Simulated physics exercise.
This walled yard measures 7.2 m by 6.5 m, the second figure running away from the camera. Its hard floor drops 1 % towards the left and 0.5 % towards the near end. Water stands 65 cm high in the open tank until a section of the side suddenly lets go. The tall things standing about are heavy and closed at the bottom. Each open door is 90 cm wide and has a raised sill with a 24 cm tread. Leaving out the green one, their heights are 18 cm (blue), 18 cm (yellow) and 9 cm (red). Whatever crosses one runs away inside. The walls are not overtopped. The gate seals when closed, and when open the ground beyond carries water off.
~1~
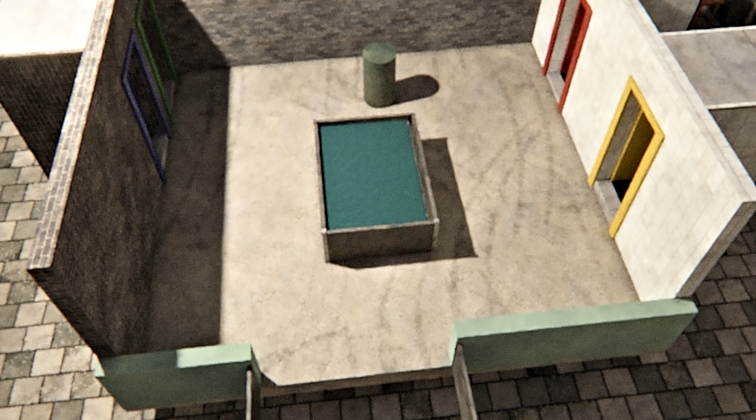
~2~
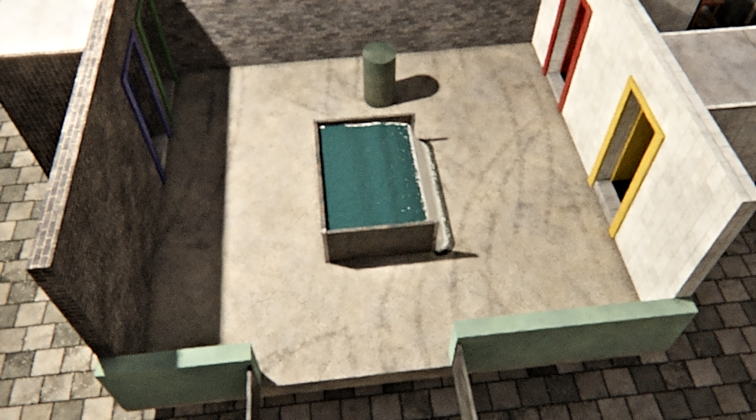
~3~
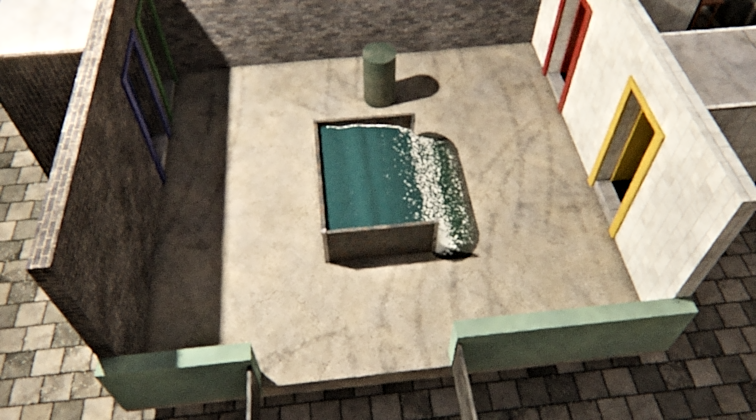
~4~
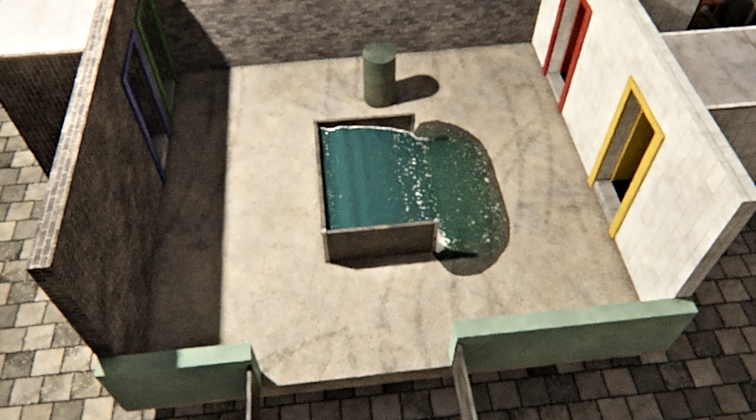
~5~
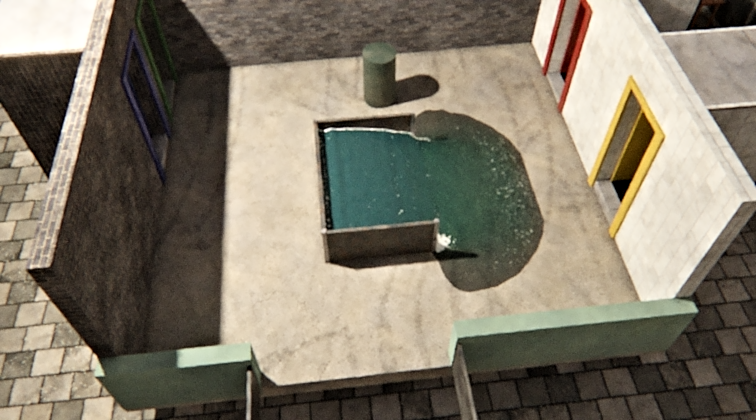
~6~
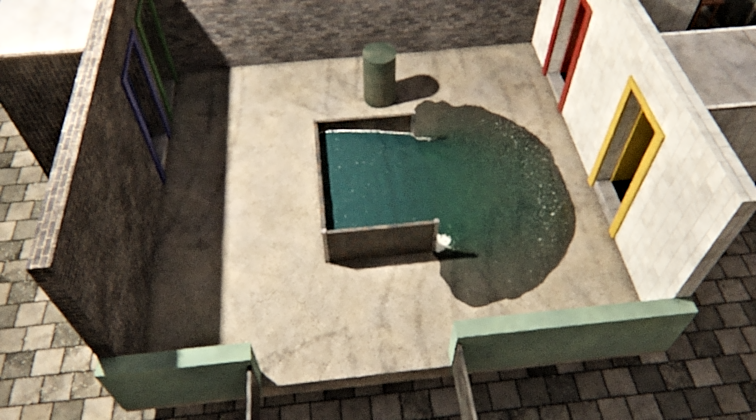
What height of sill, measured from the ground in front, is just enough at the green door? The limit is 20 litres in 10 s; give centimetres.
Some 6.5 cm above the ground.
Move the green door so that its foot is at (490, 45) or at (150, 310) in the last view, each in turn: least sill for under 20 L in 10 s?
About 16 and 8.0 cm.
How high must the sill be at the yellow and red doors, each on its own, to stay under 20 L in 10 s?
About 28 cm at yellow and 10.5 cm at red.
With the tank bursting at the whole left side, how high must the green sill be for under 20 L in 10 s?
About 13.0 cm.
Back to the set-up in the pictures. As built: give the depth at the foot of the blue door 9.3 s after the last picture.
About 9.5 cm.
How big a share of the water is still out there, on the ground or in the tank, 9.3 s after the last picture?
Some 88 per cent remains.
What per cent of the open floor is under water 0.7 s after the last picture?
Some 30 per cent of it.
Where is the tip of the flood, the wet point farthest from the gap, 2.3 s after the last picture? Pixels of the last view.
Near (525, 43).
Then, 0.7 s after the last picture water covers 30 % of the floor, deepest (36 cm) near (582, 183); it has not reached the green door.
Then, 2.3 s after the last picture water covers 35 % of the floor, deepest (30 cm) near (636, 316); it has not reached the green door.
Then, 9.3 s after the last picture water covers 95 % of the floor, deepest (13 cm) near (166, 167); 7 cm at the green door, 0 litres in over its 12 cm sill.
At the green door as built, the water peaked near 11 cm, 5.9 s after the last picture.
Run again over the same 10 s with other heights there, 28 litres in over 6 cm, 13 litres over 7.5 cm. The limit of 20 litres is kept from about 6.5 cm up.
